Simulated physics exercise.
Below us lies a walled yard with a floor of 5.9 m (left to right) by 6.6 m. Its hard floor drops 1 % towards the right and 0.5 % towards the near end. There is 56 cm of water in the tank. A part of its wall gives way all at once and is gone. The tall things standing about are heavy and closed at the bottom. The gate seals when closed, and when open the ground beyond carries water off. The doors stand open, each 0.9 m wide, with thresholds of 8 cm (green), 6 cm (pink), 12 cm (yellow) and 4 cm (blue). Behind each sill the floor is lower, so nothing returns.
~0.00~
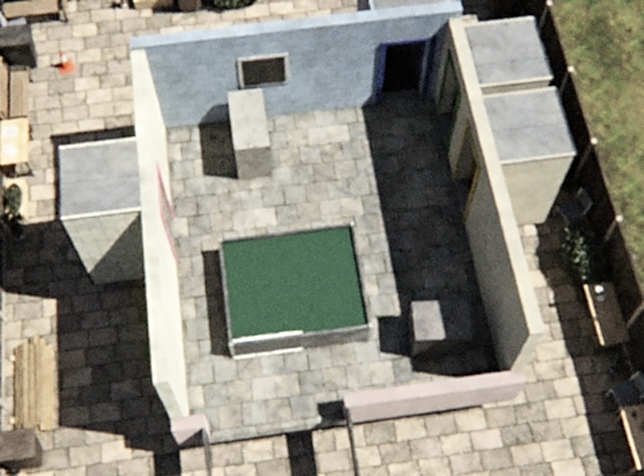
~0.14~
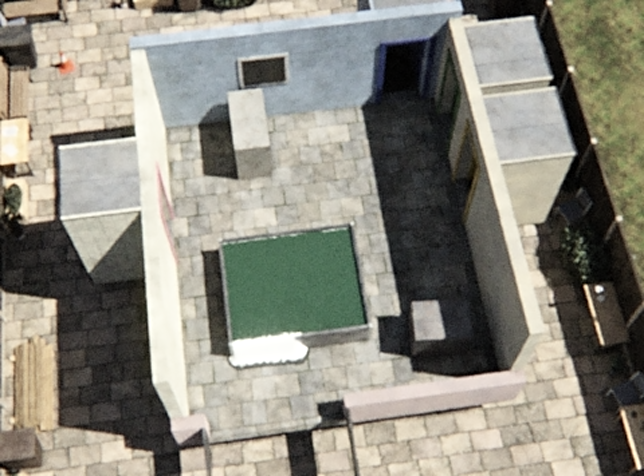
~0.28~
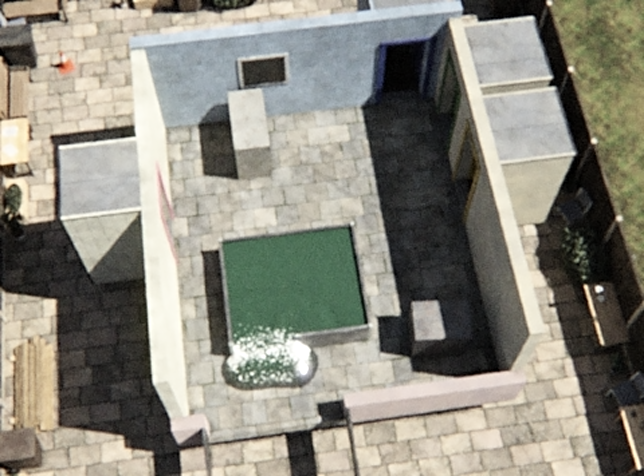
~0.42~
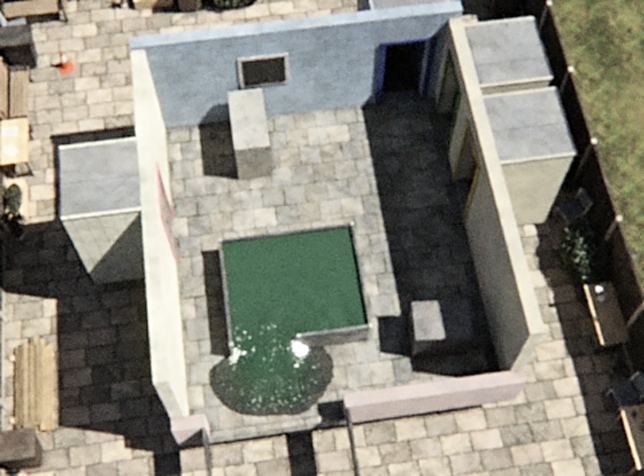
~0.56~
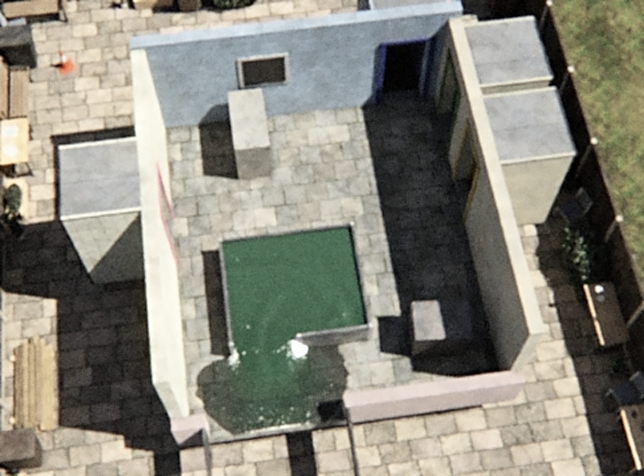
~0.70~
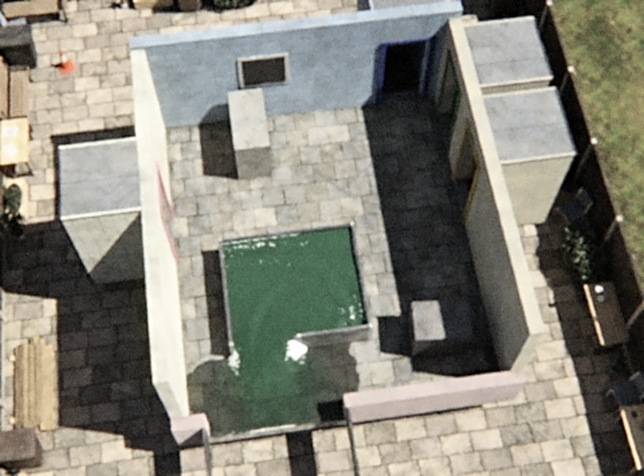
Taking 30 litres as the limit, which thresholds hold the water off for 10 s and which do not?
Door by door: At the green door it stays under the limit; at the pink door it keeps below the limit; at the yellow door it stays under the limit; at the blue door it keeps below the limit.
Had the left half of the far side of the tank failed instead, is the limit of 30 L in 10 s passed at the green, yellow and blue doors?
Against that limit: Green above, yellow not over, blue above.
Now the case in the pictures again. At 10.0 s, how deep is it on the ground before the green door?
Roughly 0.0 cm deep.
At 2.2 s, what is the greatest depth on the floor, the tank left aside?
Roughly 27 cm.
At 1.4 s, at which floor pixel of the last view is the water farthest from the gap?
Near (412, 397).
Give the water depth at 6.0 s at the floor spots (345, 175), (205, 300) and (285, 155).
In that order: 0, 2 and 0 cm.
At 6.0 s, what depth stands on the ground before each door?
In cm: Green 0, pink 3, yellow 0, blue 0.
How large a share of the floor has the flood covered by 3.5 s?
About 20 per cent.
After 1.4 s water covers 10 % of the floor and is deepest (32 cm) near (252, 362); green door not reached, pink door not reached, yellow door not reached, blue door not reached.
After 2.2 s water covers 15 % of the floor and is deepest (27 cm) near (262, 361); green door not reached, pink door not reached, yellow door not reached, blue door not reached.
After 3.5 s water covers 20 % of the floor and is deepest (19 cm) near (262, 361); green door not reached, pink door not reached, yellow door not reached, blue door not reached.
After 6.0 s water covers 25 % of the floor and is deepest (14 cm) near (200, 426); green door not reached, pink door 3 cm at the sill, 0 L in, yellow door not reached, blue door not reached.
After 10.0 s water covers 30 % of the floor and is deepest (7 cm) near (252, 362); green door not reached, pink door 2 cm at the sill, 0 L in, yellow door not reached, blue door not reached.
